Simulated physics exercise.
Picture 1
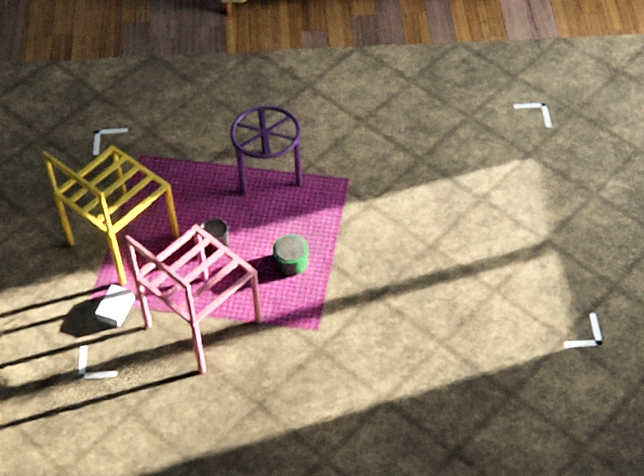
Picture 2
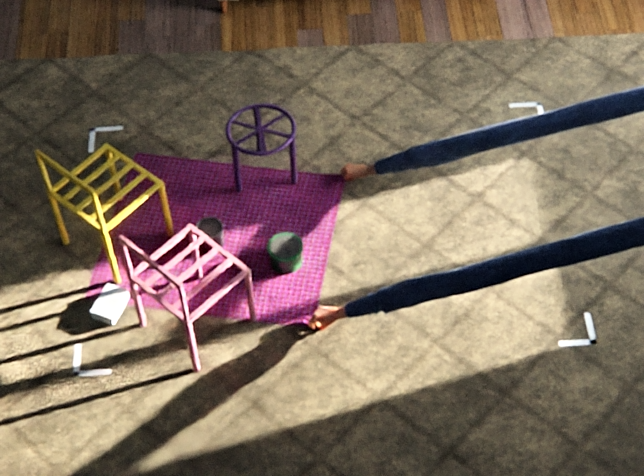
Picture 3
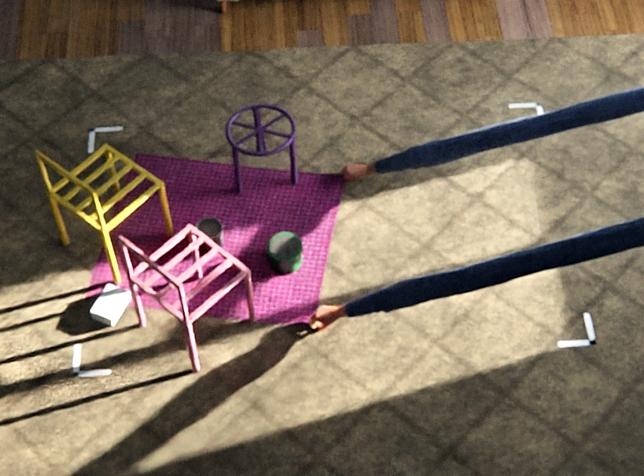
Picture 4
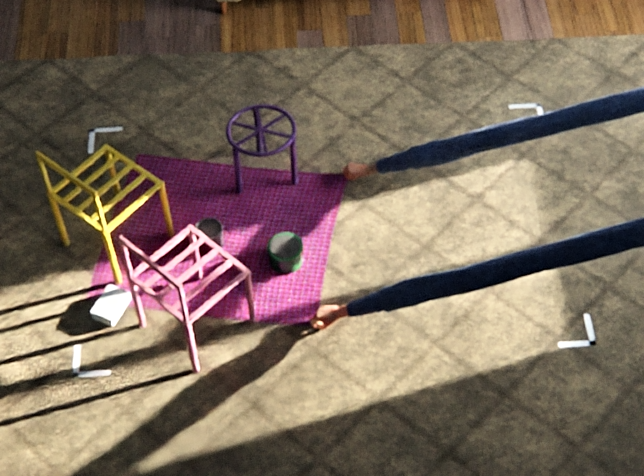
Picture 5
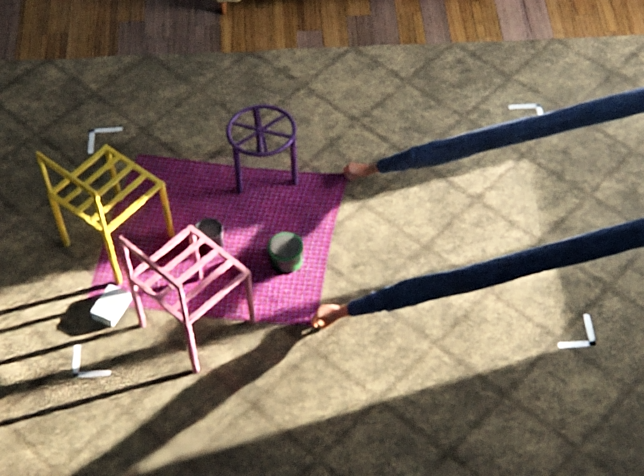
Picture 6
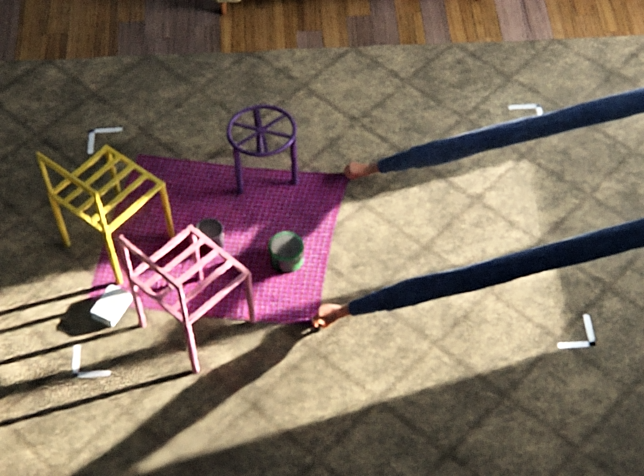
At first, a yellow chair, a pink chair, a purple stool, a pot, a dark bin and a white box stand on and around a magenta mat. Then two blue-sleeved arms appear from the right, their hands at the mat's right corners, and the mat barely shifts while everything stays upright.
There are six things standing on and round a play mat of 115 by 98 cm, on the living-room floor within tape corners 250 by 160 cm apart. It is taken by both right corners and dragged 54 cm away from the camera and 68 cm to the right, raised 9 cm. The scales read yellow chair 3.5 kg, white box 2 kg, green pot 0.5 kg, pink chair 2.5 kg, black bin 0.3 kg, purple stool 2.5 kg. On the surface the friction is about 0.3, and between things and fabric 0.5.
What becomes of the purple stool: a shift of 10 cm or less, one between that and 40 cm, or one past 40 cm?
It is moved a long way.
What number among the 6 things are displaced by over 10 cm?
Counted result: 6.
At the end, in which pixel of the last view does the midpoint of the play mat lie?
(354, 159) or thereabouts.
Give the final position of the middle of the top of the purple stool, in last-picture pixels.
Around (472, 252).
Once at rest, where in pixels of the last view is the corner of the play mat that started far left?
(258, 89) or thereabouts.
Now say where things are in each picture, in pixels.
The first frame shows purple stool (265, 130); play mat corners (90, 302) (349, 179) (318, 331).
The second frame shows play mat corners (85, 299); grip (315, 328).
The third frame shows play mat corners (86, 300); grip (315, 328).
The fourth frame shows play mat corners (86, 301); grip (317, 327).
The fifth frame shows play mat corners (87, 301); grip (317, 327).
The sixth frame shows purple stool (262, 129); grip (318, 326).
Next, middle of the play mat at (254, 225); purple stool 18 cm off its start, green pot 24 cm off its start, black bin 19 cm off its start.
Then, middle of the play mat at (291, 204); purple stool lifted 33 cm, green pot 48 cm off its start, black bin 42 cm off its start.
After that, middle of the play mat at (320, 180); purple stool 119 cm off its start at (468, 250), green pot 71 cm off its start at (389, 175), black bin 64 cm off its start at (314, 174).
Later, middle of the play mat at (354, 159); purple stool 121 cm off its start, green pot 90 cm off its start, black bin 88 cm off its start.
At the end, middle of the play mat at (354, 159); purple stool 121 cm off its start at (472, 252), green pot 90 cm off its start at (419, 161), black bin 88 cm off its start at (350, 152), white box 66 cm off its start at (226, 244).
